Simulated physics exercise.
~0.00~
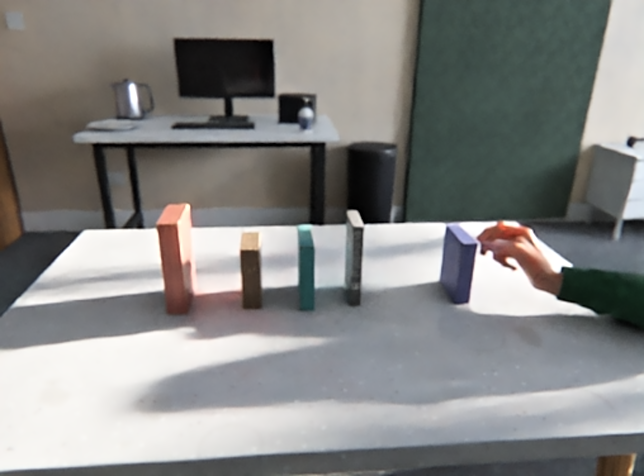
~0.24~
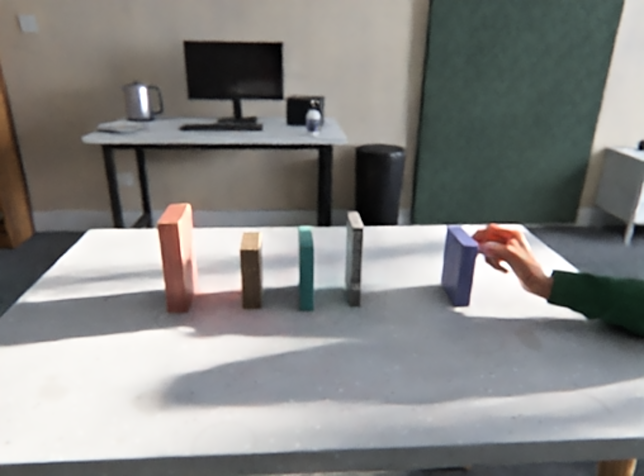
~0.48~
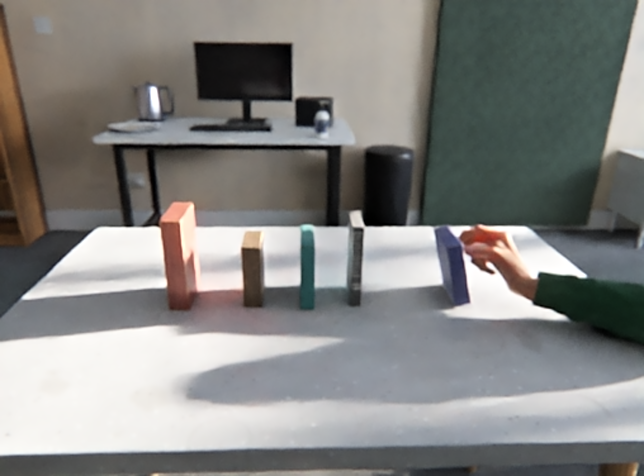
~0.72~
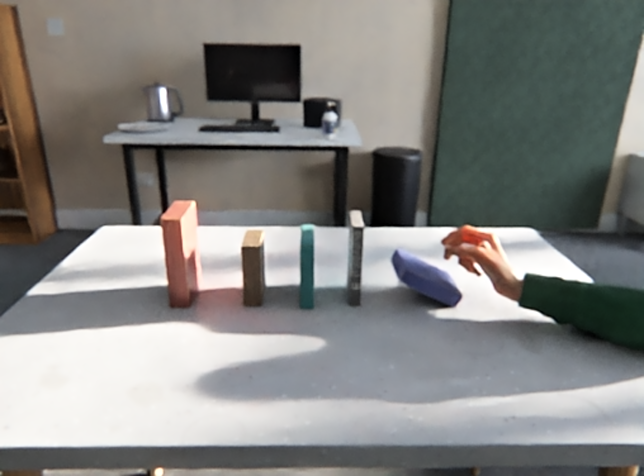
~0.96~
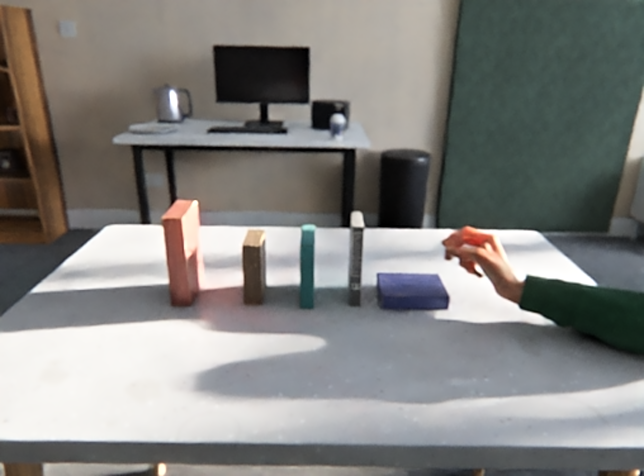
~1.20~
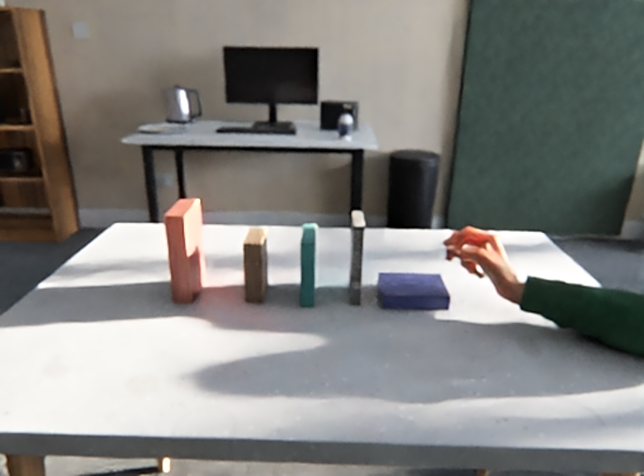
A hand in a green sleeve reaches in from the right towards a blue board standing on a pale table, seen from the front and slightly above in a room with a desk and monitor behind. To the left of the board stand a grey packet, a turquoise block, a short brown block and a tall red block. The fingers tip the board to the left, and it leans, then topples while the hand stays raised. It lands flat just short of the grey packet, and the other pieces remain upright as the view drifts slightly sideways.
